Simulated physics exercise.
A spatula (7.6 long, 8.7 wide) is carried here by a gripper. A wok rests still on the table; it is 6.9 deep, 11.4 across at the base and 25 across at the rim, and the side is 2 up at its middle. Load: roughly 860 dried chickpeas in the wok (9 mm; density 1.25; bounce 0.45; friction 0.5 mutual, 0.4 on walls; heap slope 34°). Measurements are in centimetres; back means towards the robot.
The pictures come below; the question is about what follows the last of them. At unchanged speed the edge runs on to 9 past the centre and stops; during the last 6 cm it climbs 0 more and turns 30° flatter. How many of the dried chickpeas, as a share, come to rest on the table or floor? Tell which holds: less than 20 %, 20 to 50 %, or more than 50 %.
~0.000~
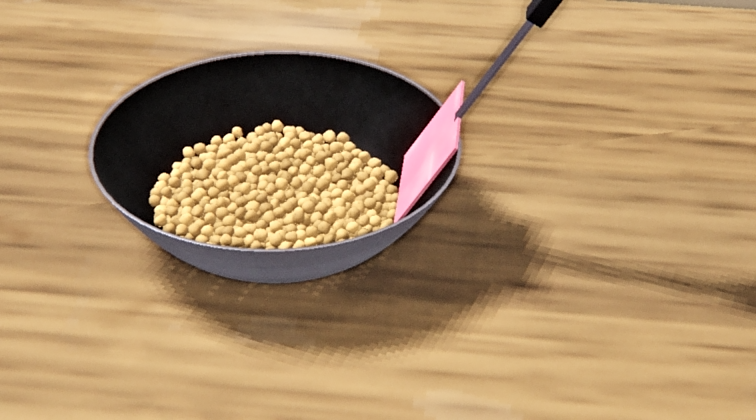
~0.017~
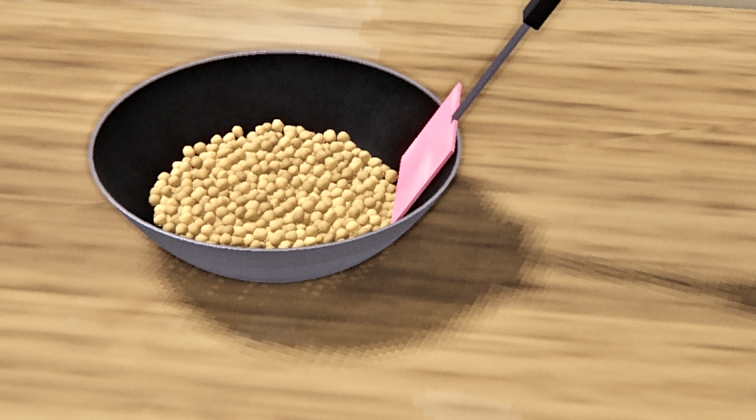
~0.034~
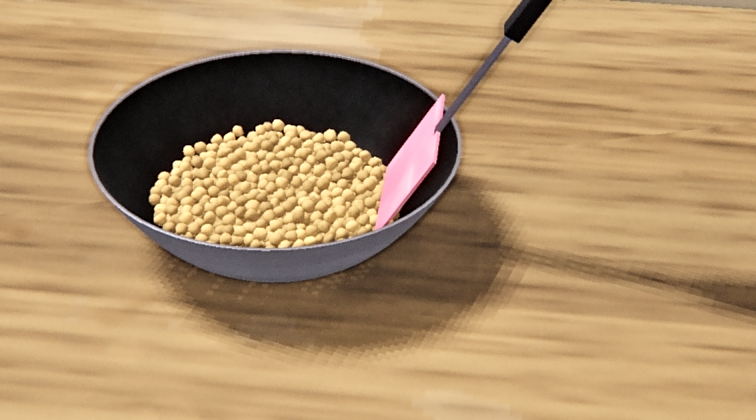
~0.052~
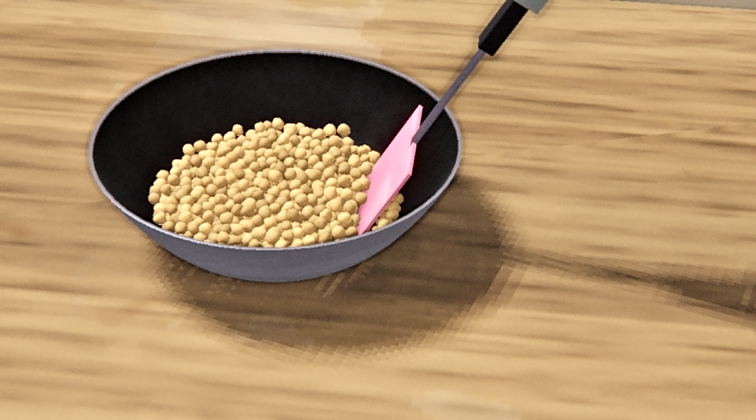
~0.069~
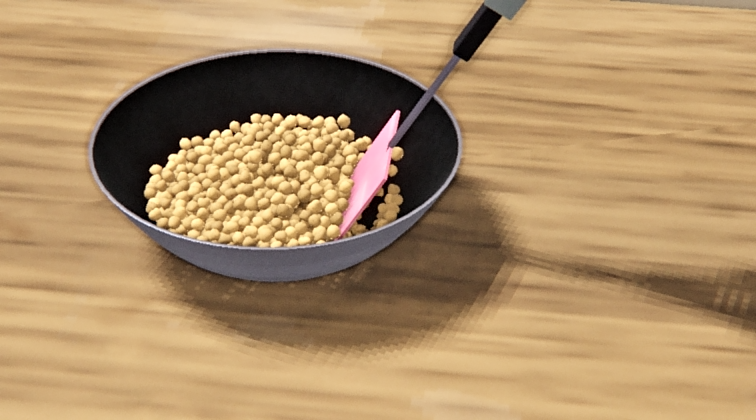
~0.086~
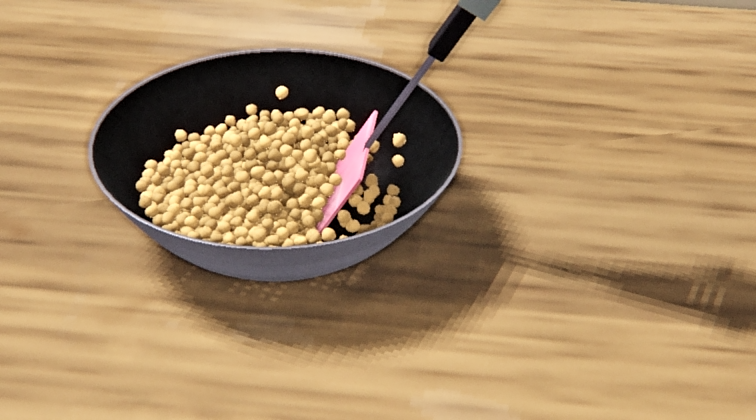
What holds is 20 to 50 %.
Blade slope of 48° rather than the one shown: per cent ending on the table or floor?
Estimate for that slope: Some 25 per cent.
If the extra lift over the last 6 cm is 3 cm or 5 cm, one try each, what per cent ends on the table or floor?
First try around 35 percent, second try around 35 percent.
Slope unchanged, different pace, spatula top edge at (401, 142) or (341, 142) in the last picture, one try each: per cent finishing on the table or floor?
Close to 15 per cent in the first try and close to 40 per cent in the second.
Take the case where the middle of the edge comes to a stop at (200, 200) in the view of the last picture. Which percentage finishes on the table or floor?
About 0 per cent.
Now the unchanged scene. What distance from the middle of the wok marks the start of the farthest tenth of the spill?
I'd estimate close to 30 centimetres.
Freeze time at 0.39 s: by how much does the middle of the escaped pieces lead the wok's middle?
Distance ahead of centre: Approx. 16 cm.
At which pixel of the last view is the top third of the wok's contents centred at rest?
The centre sits close to (159, 154).
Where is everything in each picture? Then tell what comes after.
In the first frame, spatula top edge at (460, 114), sloping 60°; upper third of the load around (275, 190), from x 155 to 395, top at y 125; 861 in the wok.
In the second frame, spatula top edge at (457, 116), sloping 60°; upper third of the load around (275, 189), from x 155 to 395, top at y 125.
In the third frame, spatula top edge at (439, 127), sloping 60°; upper third of the load around (274, 189), from x 155 to 395, top at y 125.
In the fourth frame, spatula top edge at (416, 139), sloping 60°; upper third of the load around (279, 187), from x 155 to 400, top at y 125.
In the fifth frame, spatula top edge at (392, 144), sloping 60°; upper third of the load around (273, 178), from x 150 to 395, top at y 120.
In the sixth frame, spatula top edge at (369, 144), sloping 60°; upper third of the load around (263, 171), from x 140 to 400, top at y 95; 861 in the wok.
After 0.13 s, sloping 60°, highest piece 10 above the table; 861 in the wok.
After 0.17 s, sloping 49°, highest piece 12 above the table; 860 in the wok, 1 on the blade or in flight.
After 0.39 s, sloping 30°, highest piece 10 above the table; 593 in the wok, 77 on the table or floor, 191 on the blade or in flight.
After 1.44 s, sloping 30°, highest piece 7 above the table; 590 in the wok, 271 on the table or floor.
At rest, 590 in the wok, 271 on the table or floor. That is 31 % on the table or floor.
